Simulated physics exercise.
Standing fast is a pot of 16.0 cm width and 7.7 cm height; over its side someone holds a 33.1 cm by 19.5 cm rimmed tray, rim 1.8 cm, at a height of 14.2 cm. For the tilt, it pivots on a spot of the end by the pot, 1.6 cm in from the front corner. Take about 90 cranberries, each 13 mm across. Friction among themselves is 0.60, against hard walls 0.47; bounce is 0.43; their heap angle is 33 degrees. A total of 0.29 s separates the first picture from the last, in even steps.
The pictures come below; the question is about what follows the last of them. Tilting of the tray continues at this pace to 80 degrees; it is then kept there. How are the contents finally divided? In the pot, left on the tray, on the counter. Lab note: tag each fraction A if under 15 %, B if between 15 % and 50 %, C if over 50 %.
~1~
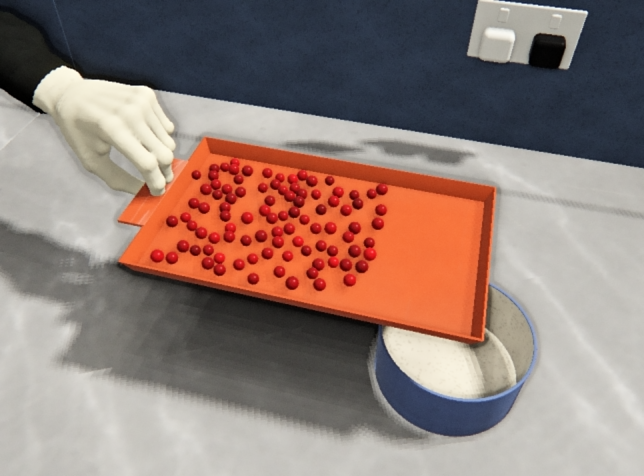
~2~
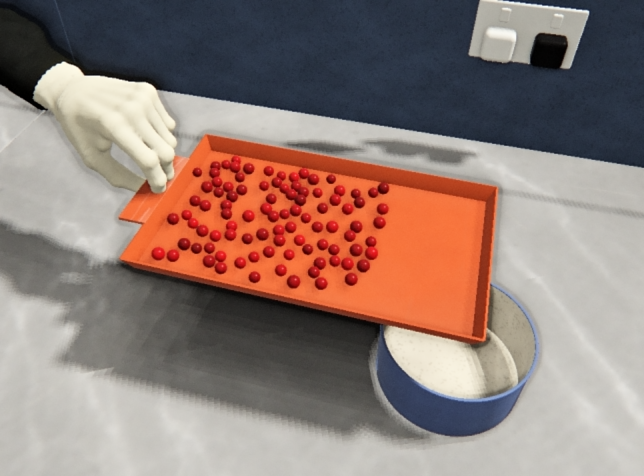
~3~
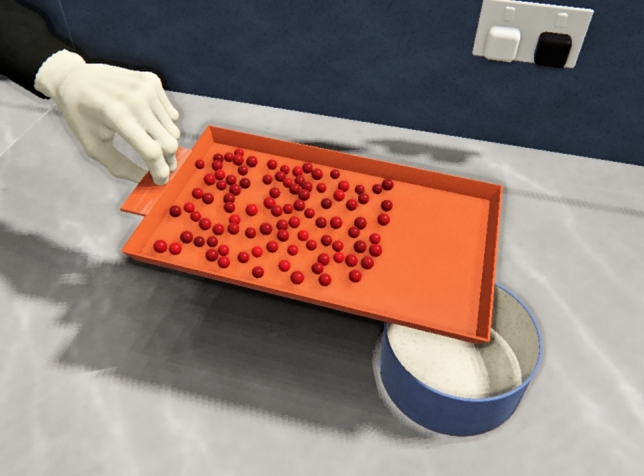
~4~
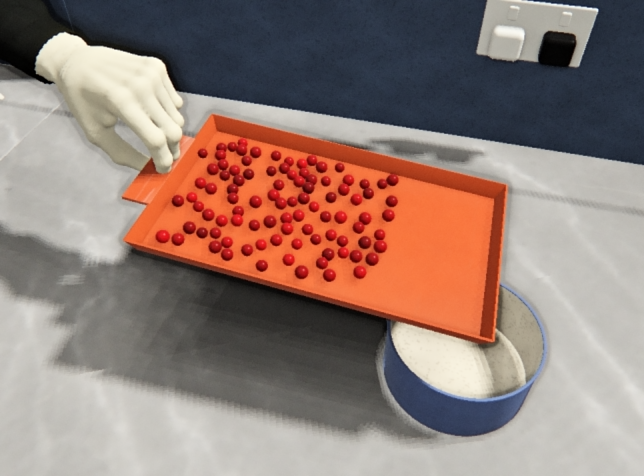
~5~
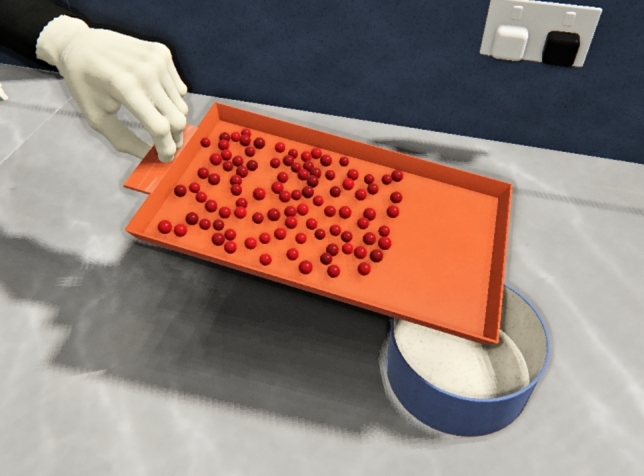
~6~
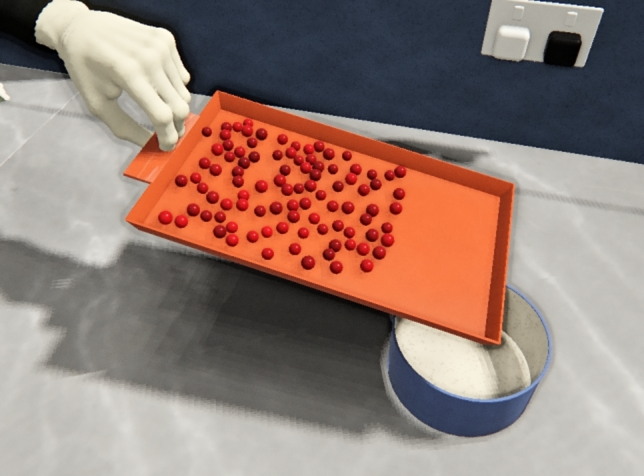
Pot = C, tray = A, counter = B.
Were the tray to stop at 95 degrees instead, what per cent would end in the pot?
Result: Close to 60 %.
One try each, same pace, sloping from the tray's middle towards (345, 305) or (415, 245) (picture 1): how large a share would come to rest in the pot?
0 and 35 %.
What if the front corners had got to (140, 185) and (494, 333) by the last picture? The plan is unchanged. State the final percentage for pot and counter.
Pot 45 % / counter 55 %.
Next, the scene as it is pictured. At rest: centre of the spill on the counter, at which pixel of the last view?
You'll find it at about pixel (566, 450).
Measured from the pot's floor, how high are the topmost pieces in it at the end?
Top level: Approx. 2.5 cm.
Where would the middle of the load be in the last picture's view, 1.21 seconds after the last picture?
Approximately (502, 279) in the last picture.
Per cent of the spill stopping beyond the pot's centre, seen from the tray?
Share: Close to 100 %.
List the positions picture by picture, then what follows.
Tray tilt 0 degrees, front corners at (130, 257) and (475, 331); middle of the pieces at (272, 218); pot at (457, 331), in the first frame.
Tray tilt 1 degrees, front corners at (131, 254) and (476, 331); middle of the pieces at (273, 217), in the second frame.
Tray tilt 3 degrees, front corners at (133, 247) and (481, 331); middle of the pieces at (277, 211), in the third frame.
Tray tilt 5 degrees, front corners at (135, 236) and (485, 332), lowest corner right front; middle of the pieces at (281, 204), in the fourth frame.
Tray tilt 8 degrees, front corners at (137, 226) and (490, 332), lowest corner right front; middle of the pieces at (285, 197), in the fifth frame.
Tray tilt 10 degrees, front corners at (137, 216) and (492, 333), lowest corner right front; middle of the pieces at (287, 190); pot at (471, 331), in the sixth frame.
Then, 0.73 s after the last picture, tilt 43 degrees; the tray holds 95 %, the pot 0 %.
Then, 1.21 s after the last picture, tilt 64 degrees; the tray holds 95 %, the pot 5 %.
Then, 1.77 s after the last picture, tilt 80 degrees; the tray holds 30 %, the pot 30 %.
In the end, pot 65 %, tray 0 %, counter 35 %.
